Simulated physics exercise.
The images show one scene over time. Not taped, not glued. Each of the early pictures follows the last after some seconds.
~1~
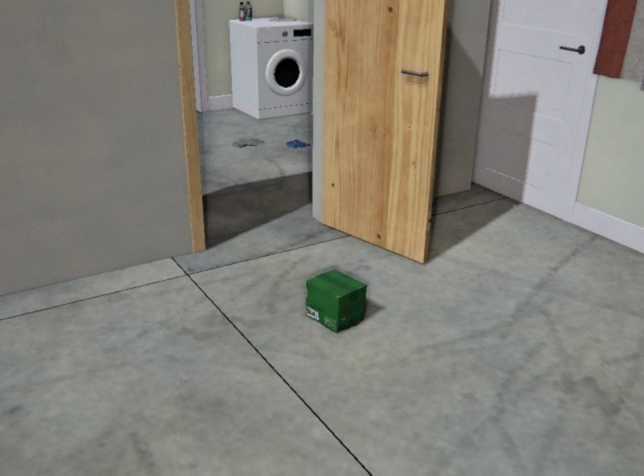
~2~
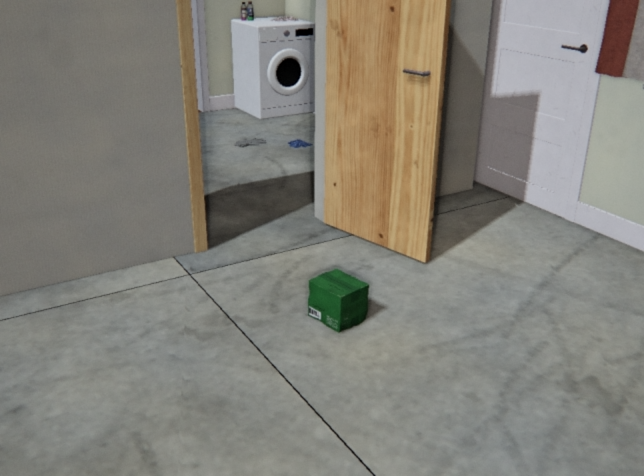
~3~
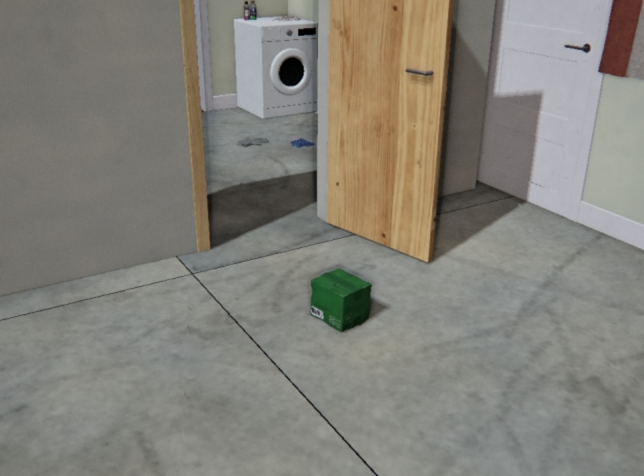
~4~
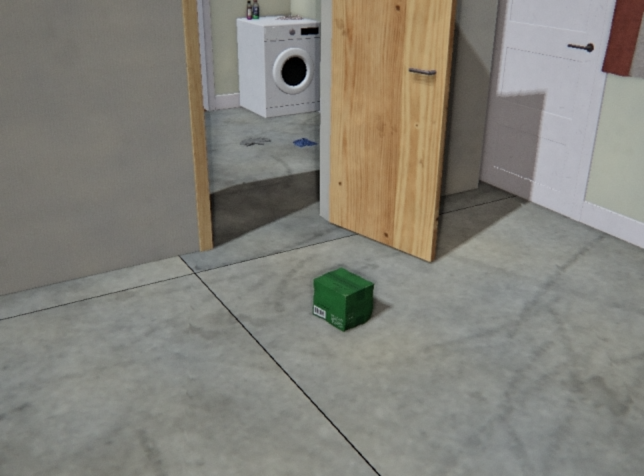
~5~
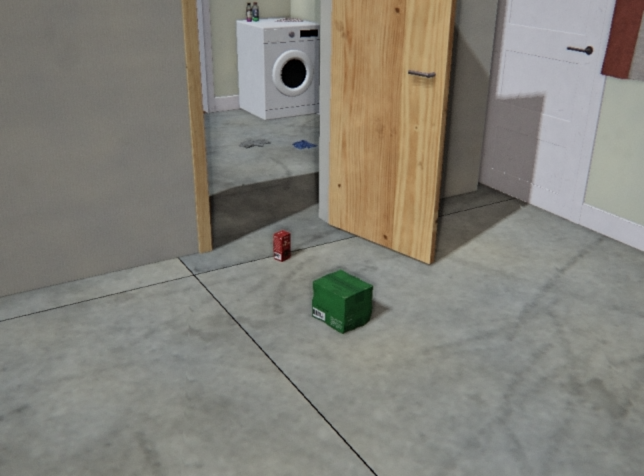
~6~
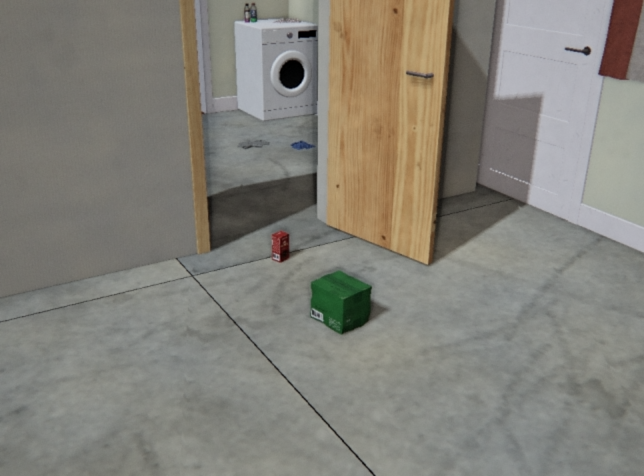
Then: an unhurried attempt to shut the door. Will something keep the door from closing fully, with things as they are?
The door ends up closed.
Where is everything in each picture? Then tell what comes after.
Door wide open and still; green parcel (336, 301), in the first frame.
Door wide open and still; green parcel (338, 301), in the second frame.
Door wide open and still; green parcel (341, 300), in the third frame.
Door wide open and still; green parcel (343, 300), in the fourth frame.
Door wide open and still; green parcel (342, 302), in the fifth frame.
Door wide open and still; red carton (281, 247); green parcel (341, 302), in the sixth frame.
Then, 0.90 s past the last view, open by 75°.
Then, 1.70 s past the last view, open by 30°; red carton displaced about its own width near (272, 245).
Then, 2.00 s past the last view, open by 14°; red carton displaced well along near (252, 238).
Then, 2.30 s past the last view, open by 0°; red carton displaced well along near (237, 230).
Finally, open by 0°; moved from the start, red carton; green parcel still in place. Final places as the last picture's camera would see them, red carton near (236, 229).
